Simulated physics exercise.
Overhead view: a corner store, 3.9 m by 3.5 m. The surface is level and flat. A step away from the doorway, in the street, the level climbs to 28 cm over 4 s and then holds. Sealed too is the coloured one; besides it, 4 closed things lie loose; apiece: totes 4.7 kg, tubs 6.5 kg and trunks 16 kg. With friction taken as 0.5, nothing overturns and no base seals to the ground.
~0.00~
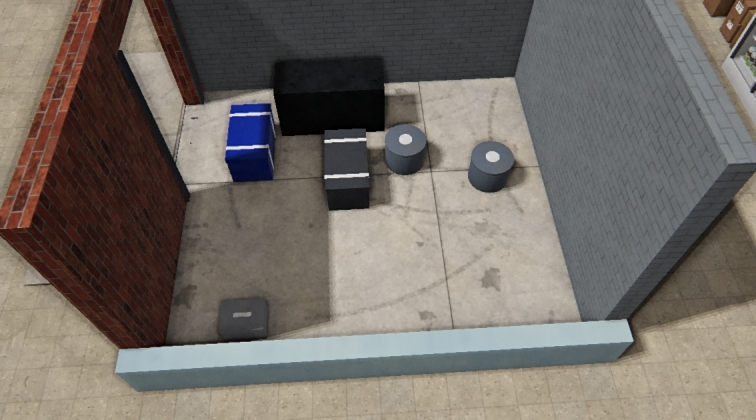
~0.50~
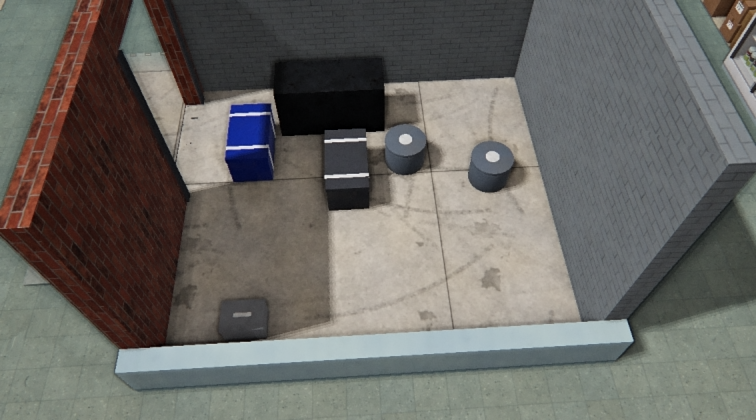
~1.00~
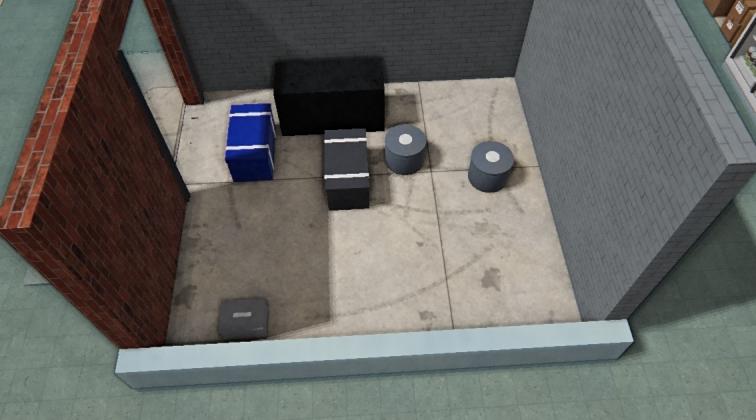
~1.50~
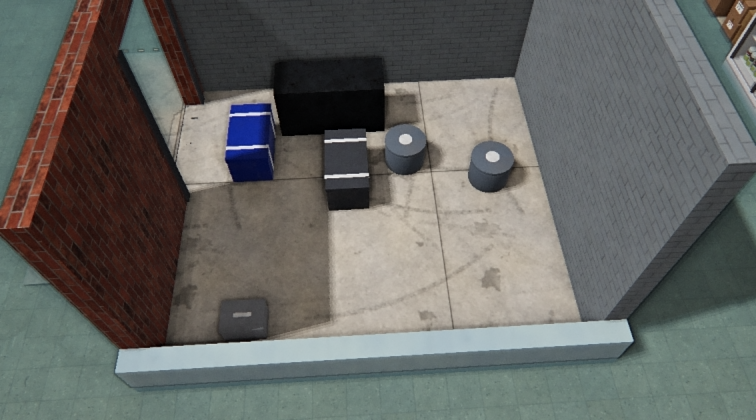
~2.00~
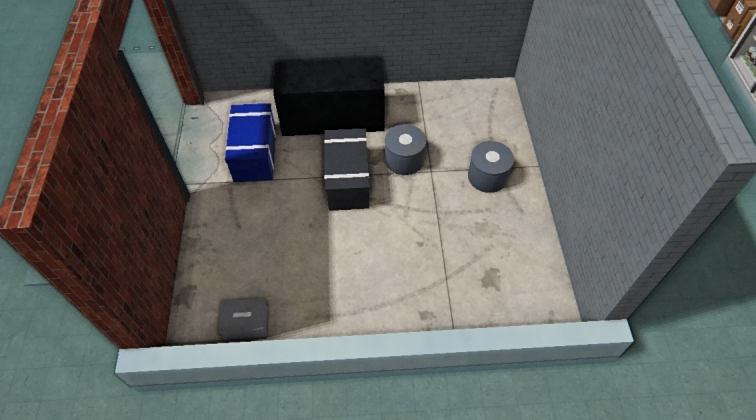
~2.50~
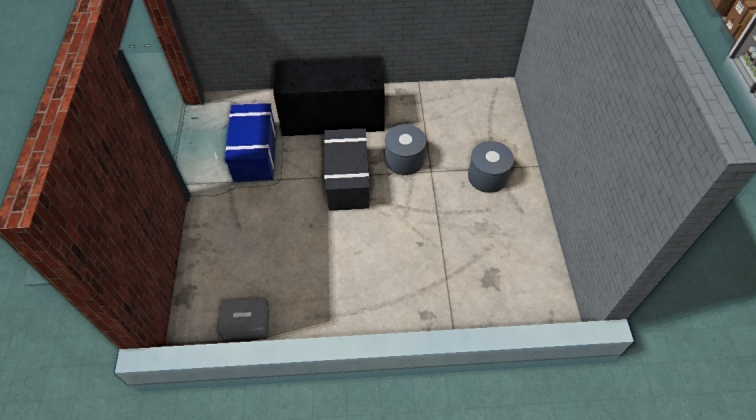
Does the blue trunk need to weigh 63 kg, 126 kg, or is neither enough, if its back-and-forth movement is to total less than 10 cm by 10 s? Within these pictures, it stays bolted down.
It takes 126 kg.
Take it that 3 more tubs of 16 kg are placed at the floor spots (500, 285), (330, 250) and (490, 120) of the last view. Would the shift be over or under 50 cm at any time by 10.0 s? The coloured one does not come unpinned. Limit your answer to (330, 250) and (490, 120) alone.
Below, beyond.
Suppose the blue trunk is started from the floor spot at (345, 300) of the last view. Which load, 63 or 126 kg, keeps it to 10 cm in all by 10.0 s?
Looking at the loads, only the heavier keeps it.
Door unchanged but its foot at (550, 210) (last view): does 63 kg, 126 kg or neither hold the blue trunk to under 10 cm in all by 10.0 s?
In that case only the higher weight holds it.
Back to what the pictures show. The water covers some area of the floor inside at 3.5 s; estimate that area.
Somewhere about 2.5 m2, give or take.
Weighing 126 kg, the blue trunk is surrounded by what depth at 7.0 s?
Something like 15 centimetres.
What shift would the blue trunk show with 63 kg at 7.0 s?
About 60 cm.
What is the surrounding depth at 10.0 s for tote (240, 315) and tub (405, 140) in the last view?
I'd estimate 17 cm for the first and 8 cm for the second.
After 3.5 s the blue trunk would be 3 cm from its start with 63 kg and 0 cm from its start with 126 kg; 9 cm of water round it then.
After 4.5 s the blue trunk would be 16 cm from its start with 63 kg and 0 cm from its start with 126 kg; 12 cm of water round it then.
After 7.0 s the blue trunk would be 64 cm from its start with 63 kg and 0 cm from its start with 126 kg; 15 cm of water round it then.
After 10.0 s the blue trunk would be 79 cm from its start with 63 kg and 0 cm from its start with 126 kg; 17 cm of water round it then.
